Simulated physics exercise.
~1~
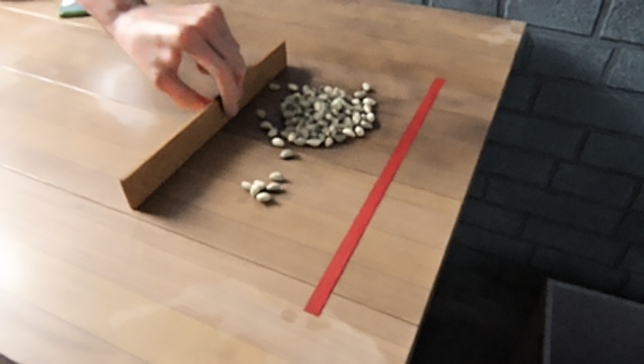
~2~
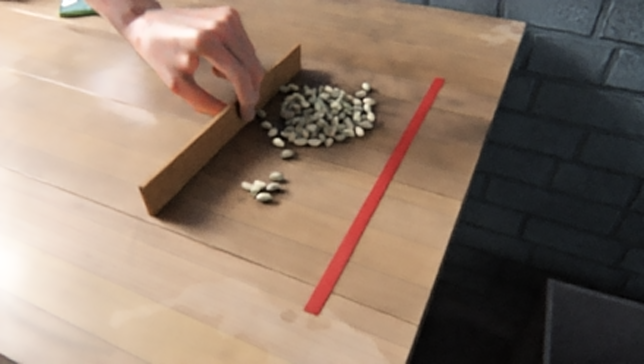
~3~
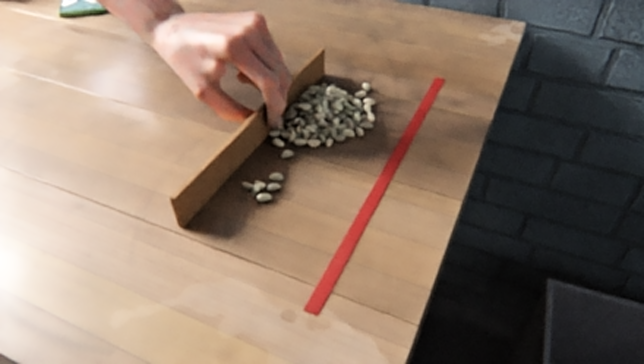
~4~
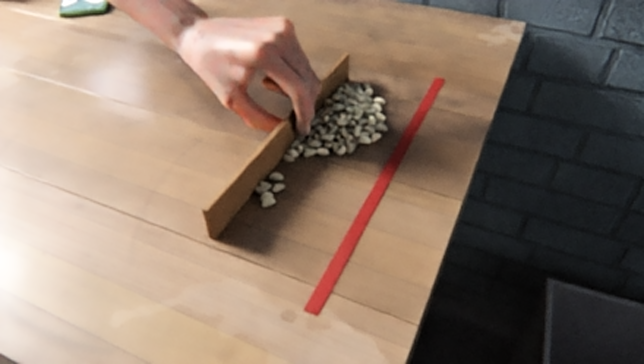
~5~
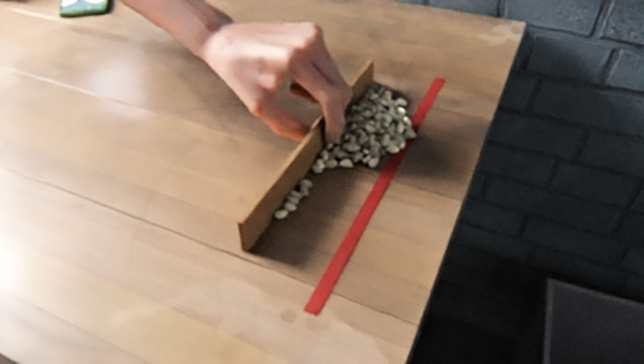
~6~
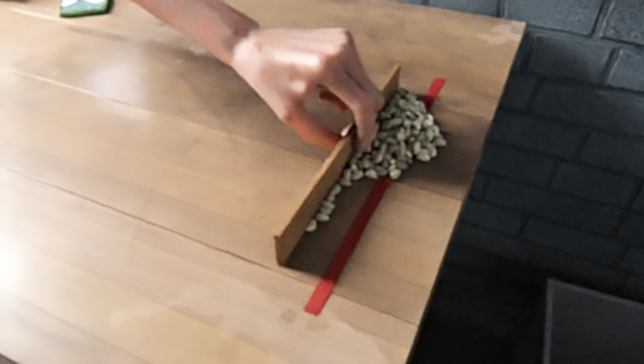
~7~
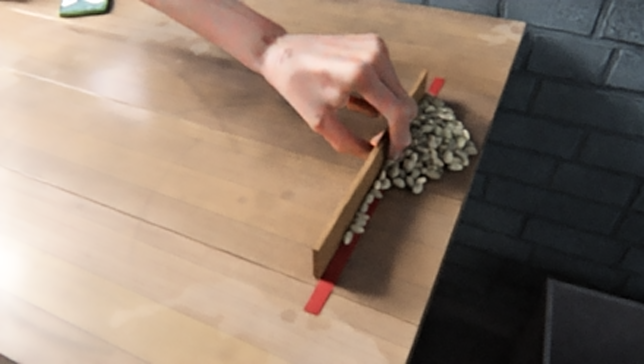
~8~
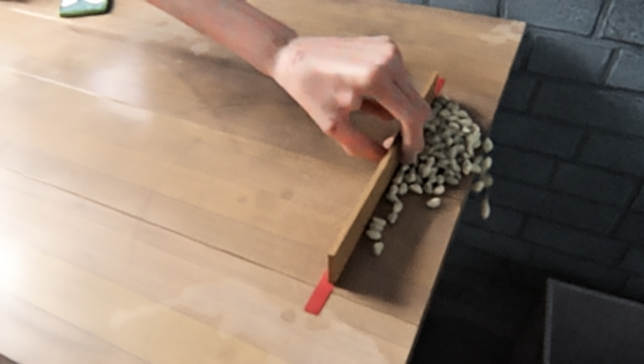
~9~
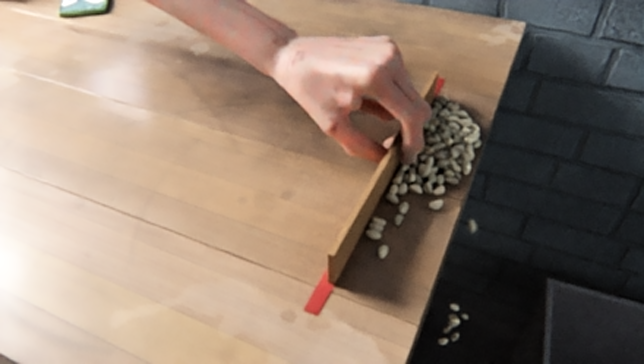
A hand grips an upright strip of brown card on a wooden table, seen from above at an angle, with a dark brick wall beyond the right edge. To the right of the card lie a large pile of pale greenish beans and a smaller cluster nearer the viewer, with a strip of red tape beyond them. The hand slides the card rightward, gathering the small cluster, then the pile, and pushing beans across the tape. The card stops at the red line as a few beans spill over the edge and fall. Most beans, including the nearer cluster, remain on the table.
